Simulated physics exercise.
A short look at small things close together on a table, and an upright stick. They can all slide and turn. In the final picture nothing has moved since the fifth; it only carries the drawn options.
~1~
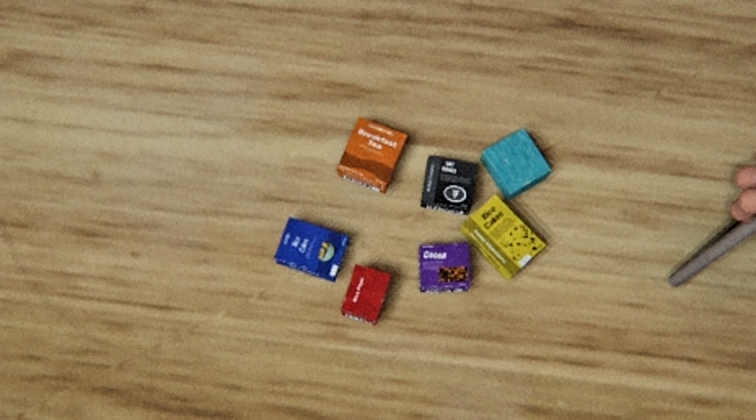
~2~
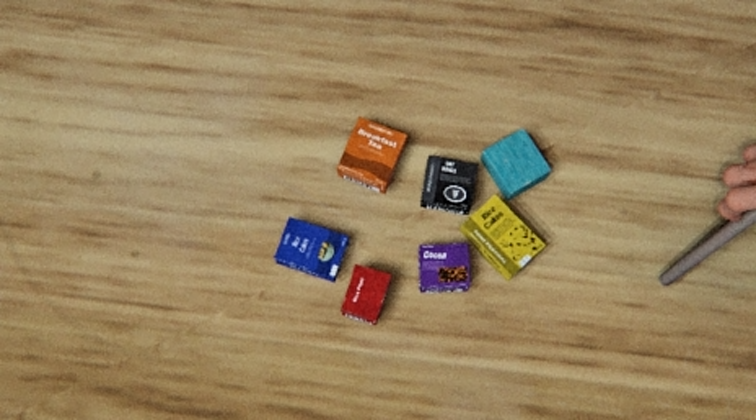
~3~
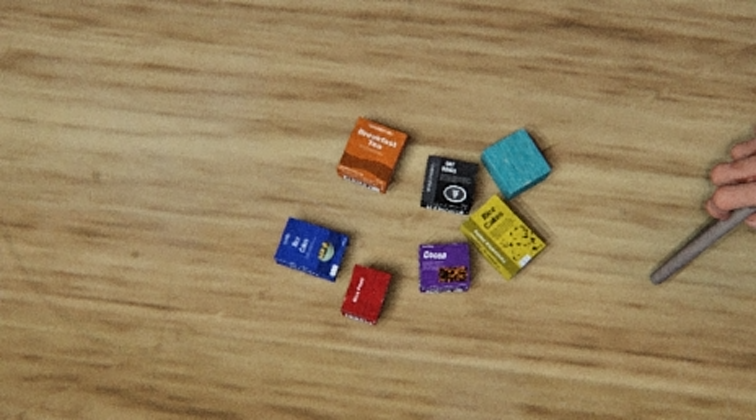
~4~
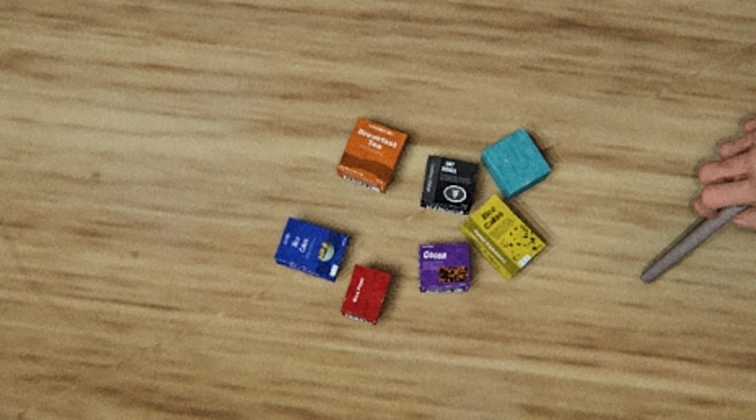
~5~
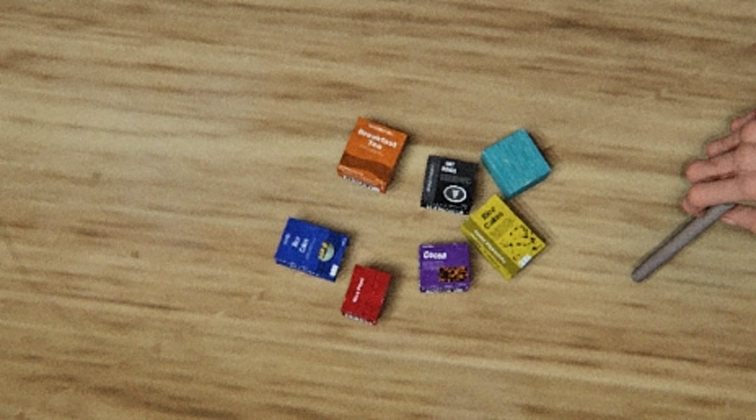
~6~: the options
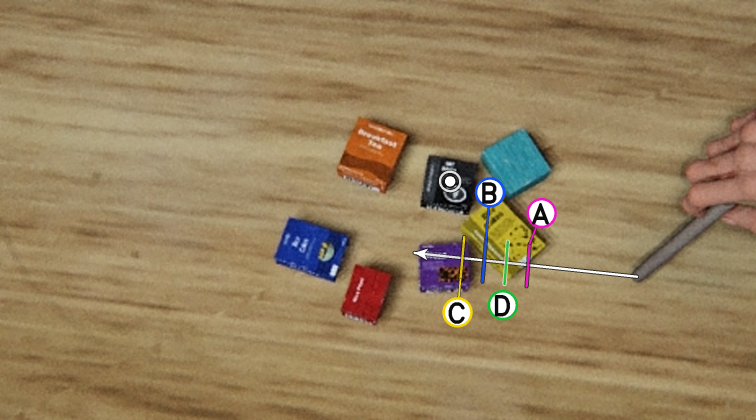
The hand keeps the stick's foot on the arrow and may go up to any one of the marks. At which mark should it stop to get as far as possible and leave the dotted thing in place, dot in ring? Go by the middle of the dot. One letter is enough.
It can go as far as A.
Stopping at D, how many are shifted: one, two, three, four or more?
It has moved two.
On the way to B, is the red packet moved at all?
By then, no.
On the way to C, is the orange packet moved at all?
By then, no.
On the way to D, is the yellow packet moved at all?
Yes.
On the marked copy, A at (528, 265); B at (484, 261); C at (462, 258); D at (506, 263); the arrow from (637, 277) to (414, 253); the white dot at (450, 181).
With A. Early on, foot of the stick (597, 273).
Further on, foot of the stick (557, 268).
At the end, foot of the stick (528, 266); yellow packet (494, 235); the dot is still in its ring.
As for the rest, B shifts the dotted thing to (433, 160); C shifts the dotted thing to (432, 154); D shifts the dotted thing to (439, 171).
